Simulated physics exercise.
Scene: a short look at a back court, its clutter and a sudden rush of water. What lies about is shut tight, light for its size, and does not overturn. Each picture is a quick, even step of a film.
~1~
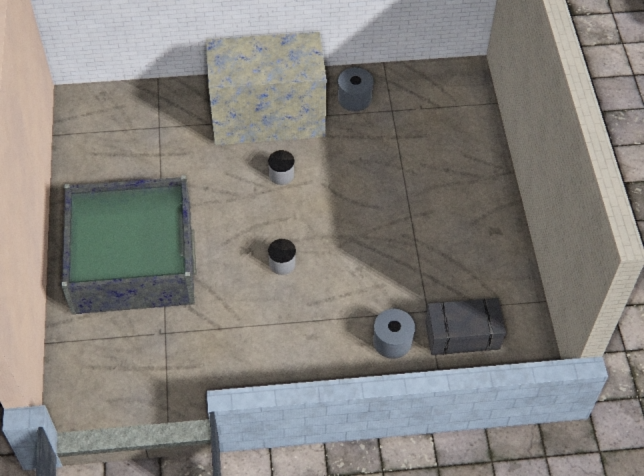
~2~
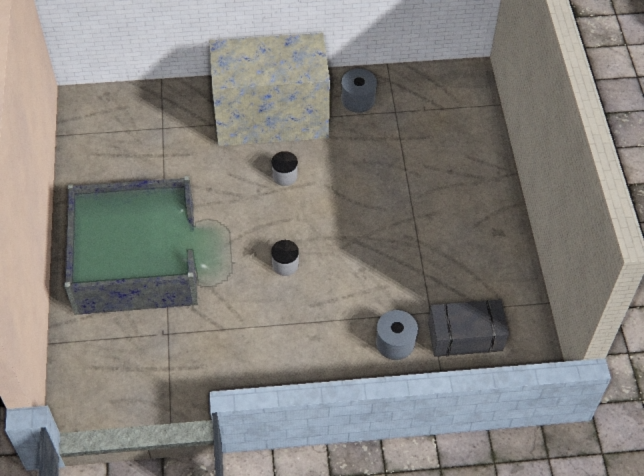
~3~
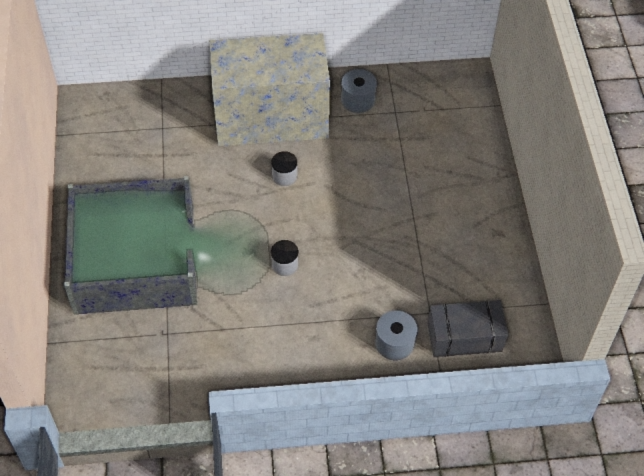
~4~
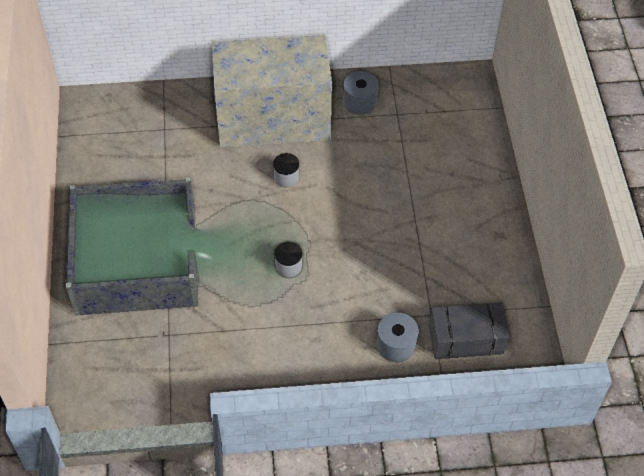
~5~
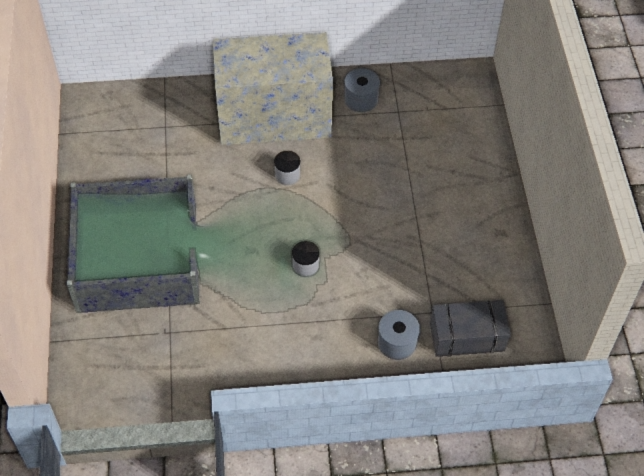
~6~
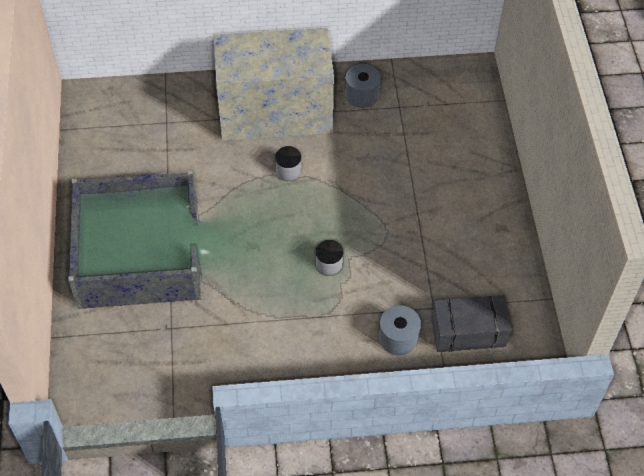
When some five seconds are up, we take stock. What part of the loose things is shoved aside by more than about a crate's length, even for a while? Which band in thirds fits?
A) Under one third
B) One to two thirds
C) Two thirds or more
The answer is B.
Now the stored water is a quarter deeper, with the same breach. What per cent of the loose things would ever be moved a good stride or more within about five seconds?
About 60 %.
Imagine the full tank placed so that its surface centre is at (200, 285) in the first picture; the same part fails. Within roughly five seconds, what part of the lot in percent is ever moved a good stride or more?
My guess is about 40 percent of them.
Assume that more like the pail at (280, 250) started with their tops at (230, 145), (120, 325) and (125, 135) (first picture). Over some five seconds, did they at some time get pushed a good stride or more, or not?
The first sits tight, the second sits tight, the third sits tight.
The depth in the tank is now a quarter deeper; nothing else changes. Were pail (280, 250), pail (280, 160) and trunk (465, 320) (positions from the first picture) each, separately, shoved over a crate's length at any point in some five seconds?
Answers, in the order asked: Went past the threshold, went past the threshold, stayed within the threshold.
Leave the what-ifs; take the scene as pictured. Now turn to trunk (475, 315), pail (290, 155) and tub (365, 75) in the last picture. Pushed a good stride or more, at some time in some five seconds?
Short of that; goes that far; short of that.
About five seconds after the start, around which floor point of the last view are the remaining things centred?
It comes out somewhere near (428, 251).
A moment on, 1 of 5 are well off their spots; 0 afloat.
Next, 2 of 5 are well off their spots; 0 afloat.
Later, 3 of 5 are well off their spots; 1 afloat.
In the end, 2 of 5 are well off their spots, and 3 have been at some point; 2 afloat.
